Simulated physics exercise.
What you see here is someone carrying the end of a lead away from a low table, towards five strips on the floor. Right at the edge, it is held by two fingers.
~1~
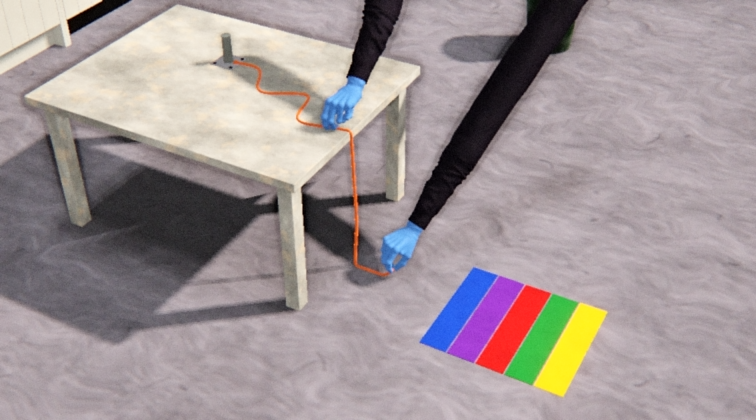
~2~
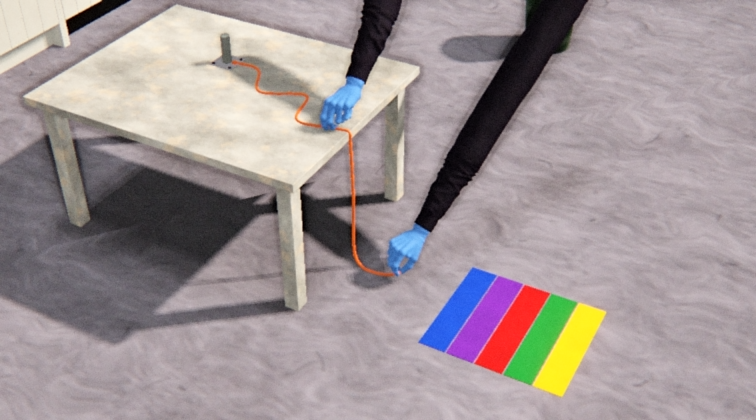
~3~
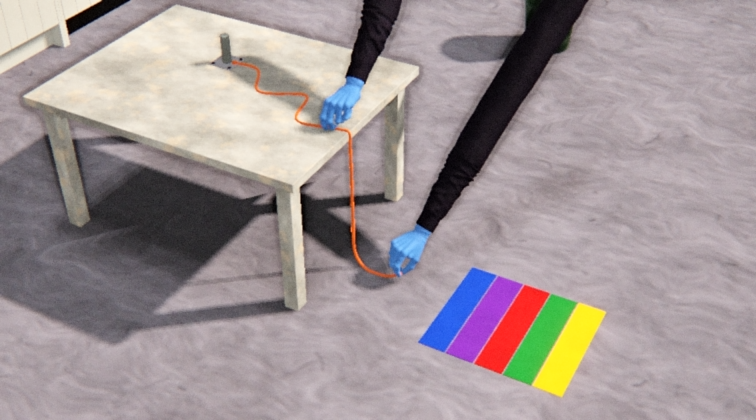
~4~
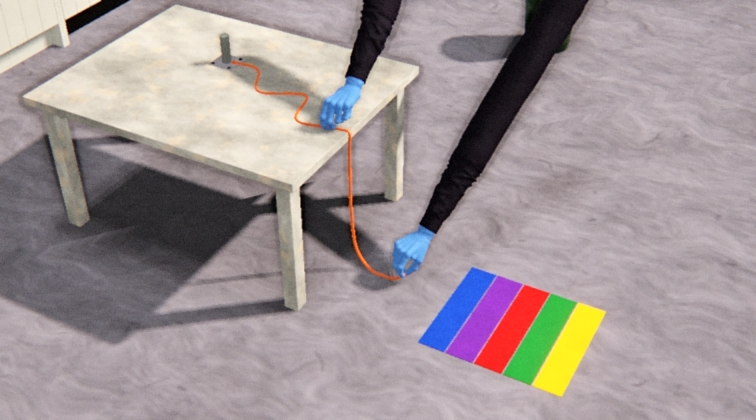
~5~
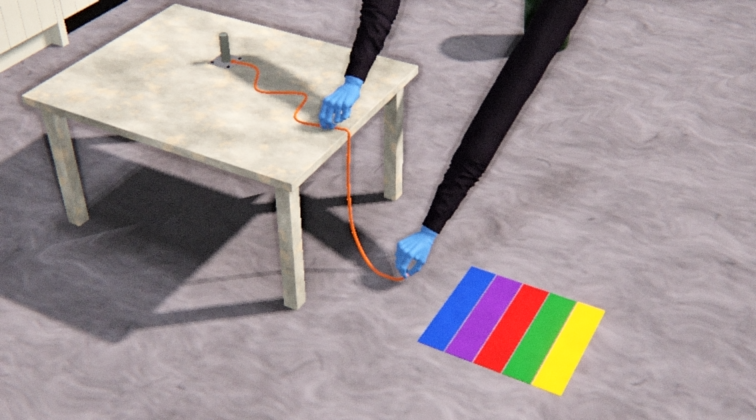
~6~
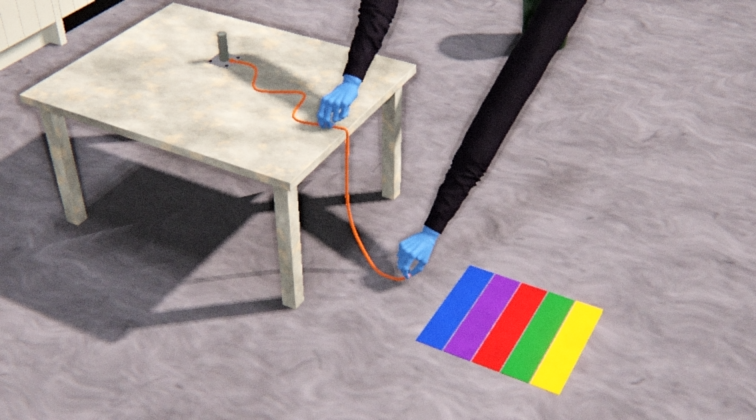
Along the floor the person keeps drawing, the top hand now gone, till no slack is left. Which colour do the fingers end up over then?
They end up over the green strip.
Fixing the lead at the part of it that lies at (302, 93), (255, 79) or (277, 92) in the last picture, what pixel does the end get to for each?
Taking them in turn, I'd expect around (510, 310), (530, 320) and finally (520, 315).
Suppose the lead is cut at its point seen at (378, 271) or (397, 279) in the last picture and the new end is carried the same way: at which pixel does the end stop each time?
Respectively (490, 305) and (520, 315).
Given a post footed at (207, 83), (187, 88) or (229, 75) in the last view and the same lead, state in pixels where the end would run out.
Somewhere near (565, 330), (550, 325) and (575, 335), in that order.
A little later, end near (483, 301); over purple.
Next, end near (519, 313); over red.
When it is tight, end near (541, 321); over green. Over green.
